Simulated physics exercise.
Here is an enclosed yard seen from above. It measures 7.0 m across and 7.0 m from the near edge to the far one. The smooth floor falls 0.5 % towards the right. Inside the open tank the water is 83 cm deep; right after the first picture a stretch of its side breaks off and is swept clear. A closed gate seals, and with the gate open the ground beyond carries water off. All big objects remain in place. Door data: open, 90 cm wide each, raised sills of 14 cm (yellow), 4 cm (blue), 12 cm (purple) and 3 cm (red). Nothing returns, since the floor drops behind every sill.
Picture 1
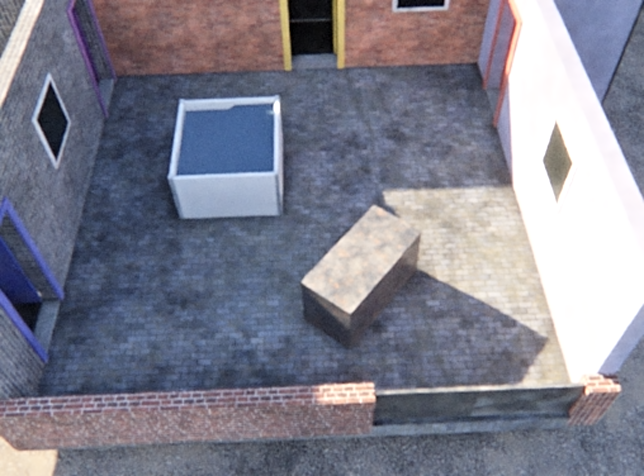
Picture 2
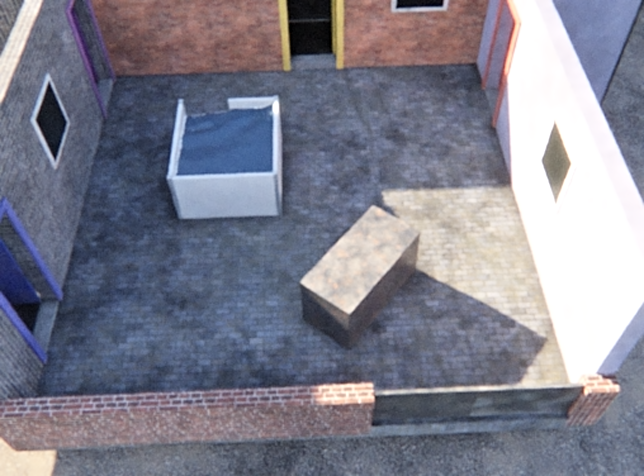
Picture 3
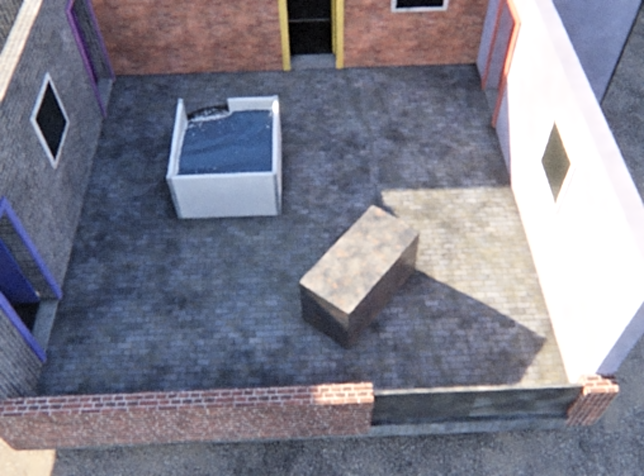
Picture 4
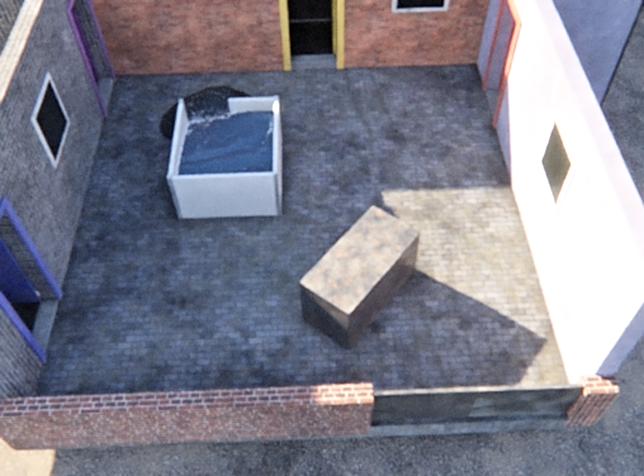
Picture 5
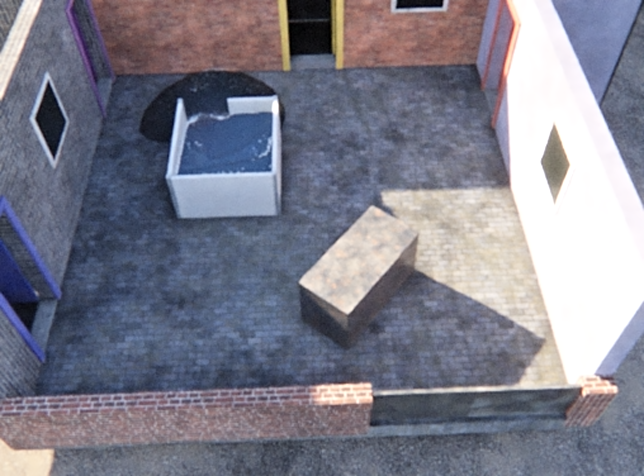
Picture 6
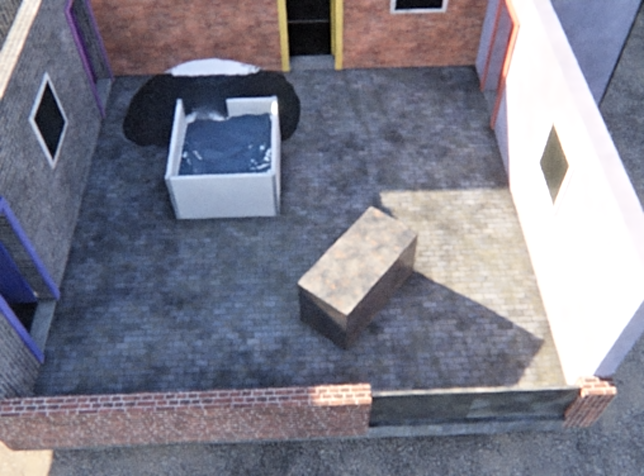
In a walled yard, water pours from an open tank's far side and spreads outward.
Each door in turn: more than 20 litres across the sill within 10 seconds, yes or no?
Answers: Yellow door, no; blue door, no; purple door, yes; red door, yes.
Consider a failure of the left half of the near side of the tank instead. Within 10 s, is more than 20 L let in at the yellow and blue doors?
Result: Yellow limit not passed, blue limit passed.
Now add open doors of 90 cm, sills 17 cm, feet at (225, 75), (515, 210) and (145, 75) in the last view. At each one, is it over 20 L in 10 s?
In sequence the answers are more than that, less than that and more than that.
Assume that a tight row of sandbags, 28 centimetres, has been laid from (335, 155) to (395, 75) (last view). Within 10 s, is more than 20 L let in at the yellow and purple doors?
Well, the yellow one ends up within bounds and the purple one ends up more than allowed.
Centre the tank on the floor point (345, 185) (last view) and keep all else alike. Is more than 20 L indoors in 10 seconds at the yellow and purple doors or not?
Well, yellow ends up beyond the mark and purple ends up beyond the mark.
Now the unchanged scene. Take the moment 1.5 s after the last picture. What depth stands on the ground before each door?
In cm: Yellow 12, blue 0, purple 26, red 0.
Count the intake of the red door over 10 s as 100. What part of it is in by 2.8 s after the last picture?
15 per cent, roughly.
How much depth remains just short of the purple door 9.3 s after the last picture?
6.5 cm.
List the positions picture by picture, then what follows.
The first picture shows still water, 83 cm deep, in the open tank at (227, 140).
In the second picture, water pours out on the open tank's far side and has run 0.5 m, to a hidden place; typically 9 cm deep outside, 83 cm at the open tank's back.
In the third picture, the front is at a hidden place, 0.9 m from the gap on the open tank's far side; 0.8 m2 of floor is under water; 83 cm left at the back of the open tank.
In the fourth picture, water pours out on the open tank's far side and has run 1.4 m, to (208, 91); typically 8 cm deep outside, 77 cm at the open tank's back.
In the fifth picture, the front is at (200, 73), 2.0 m from the gap on the open tank's far side; 3.6 m2 of floor is under water; 70 cm left at the back of the open tank.
In the sixth picture, water pours out on the open tank's far side and has run 2.2 m, to (161, 75); typically 5 cm deep outside, 71 cm at the open tank's back.
Then, 0.7 s after the last picture water covers 15 % of the floor and is deepest (46 cm) near (114, 80); yellow door 12 cm at the sill, 0 L in, blue door not reached, purple door 22 cm at the sill, 1 L in, red door not reached.
Then, 1.5 s after the last picture water covers 20 % of the floor and is deepest (34 cm) near (142, 79); yellow door 12 cm at the sill, 0 L in, blue door not reached, purple door 26 cm at the sill, 59 L in, red door not reached.
Then, 2.8 s after the last picture water covers 40 % of the floor and is deepest (24 cm) near (208, 77); yellow door 9 cm at the sill, 1 L in, blue door not reached, purple door 22 cm at the sill, 135 L in, red door 11 cm at the sill, 23 L in.
Then, 5.3 s after the last picture water covers 65 % of the floor and is deepest (14 cm) near (114, 80); yellow door 6 cm at the sill, 1 L in, blue door 2 cm at the sill, 0 L in, purple door 13 cm at the sill, 177 L in, red door 9 cm at the sill, 95 L in.
Then, 9.3 s after the last picture water covers 85 % of the floor and is deepest (8 cm) near (394, 408); yellow door 4 cm at the sill, 1 L in, blue door 4 cm at the sill, 1 L in, purple door 7 cm at the sill, 179 L in, red door 6 cm at the sill, 146 L in.
